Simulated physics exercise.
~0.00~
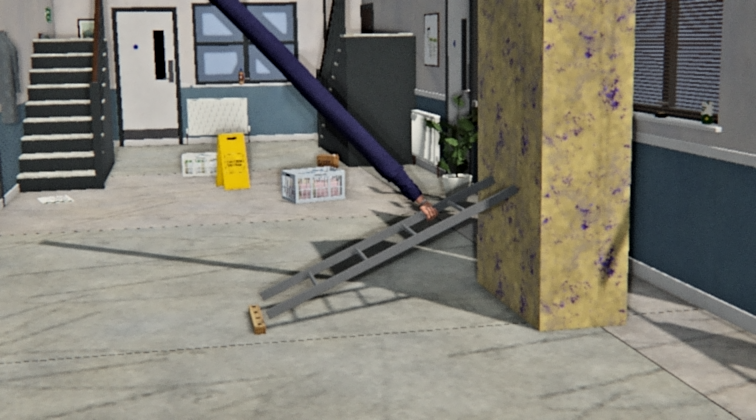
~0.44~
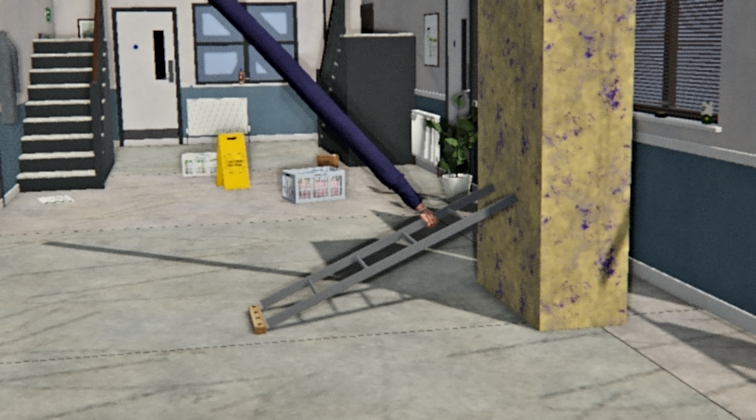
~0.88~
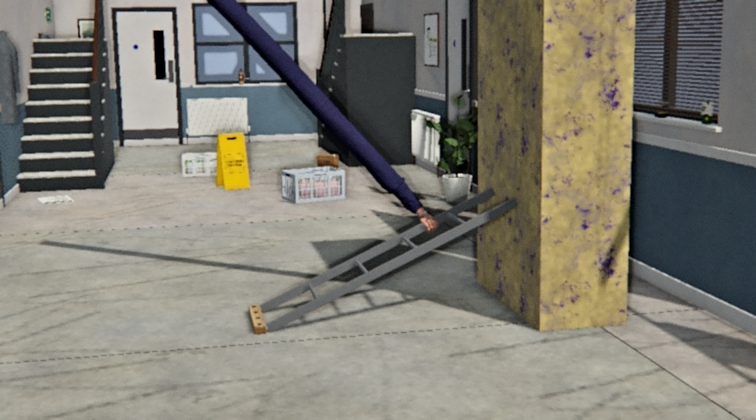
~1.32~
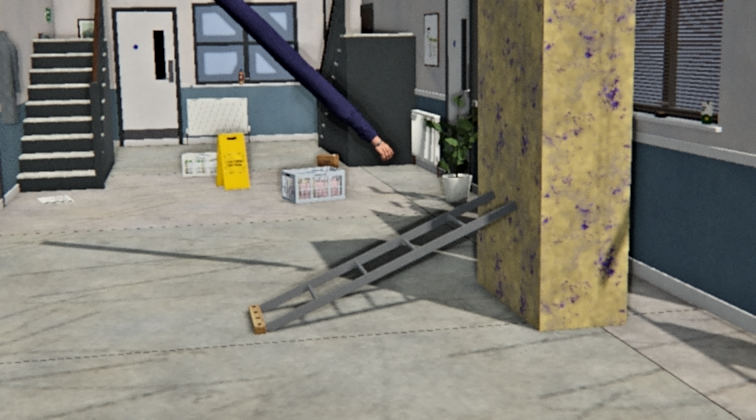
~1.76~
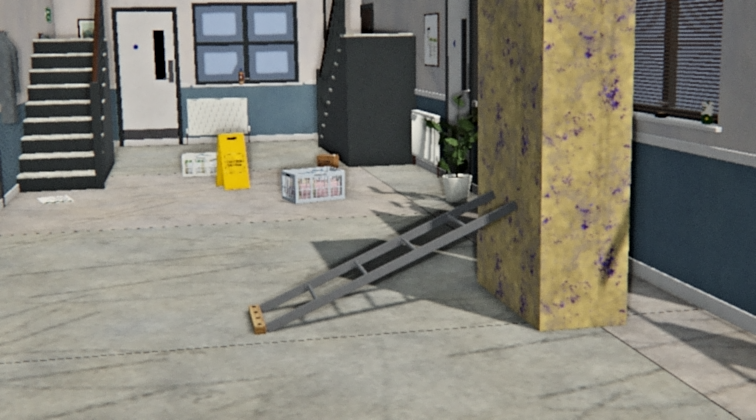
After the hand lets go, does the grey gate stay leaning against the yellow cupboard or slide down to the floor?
The grey gate stays leaning against the yellow cupboard after the hand lets go and draws away.
In the video, a hand on a long dark-sleeved arm lowers a grey, ladder-like gate slightly against a tall, yellow, purple-flecked cupboard, its foot by a batten on the floor. The hand lets go and withdraws to the upper left, and the gate stays leaning.
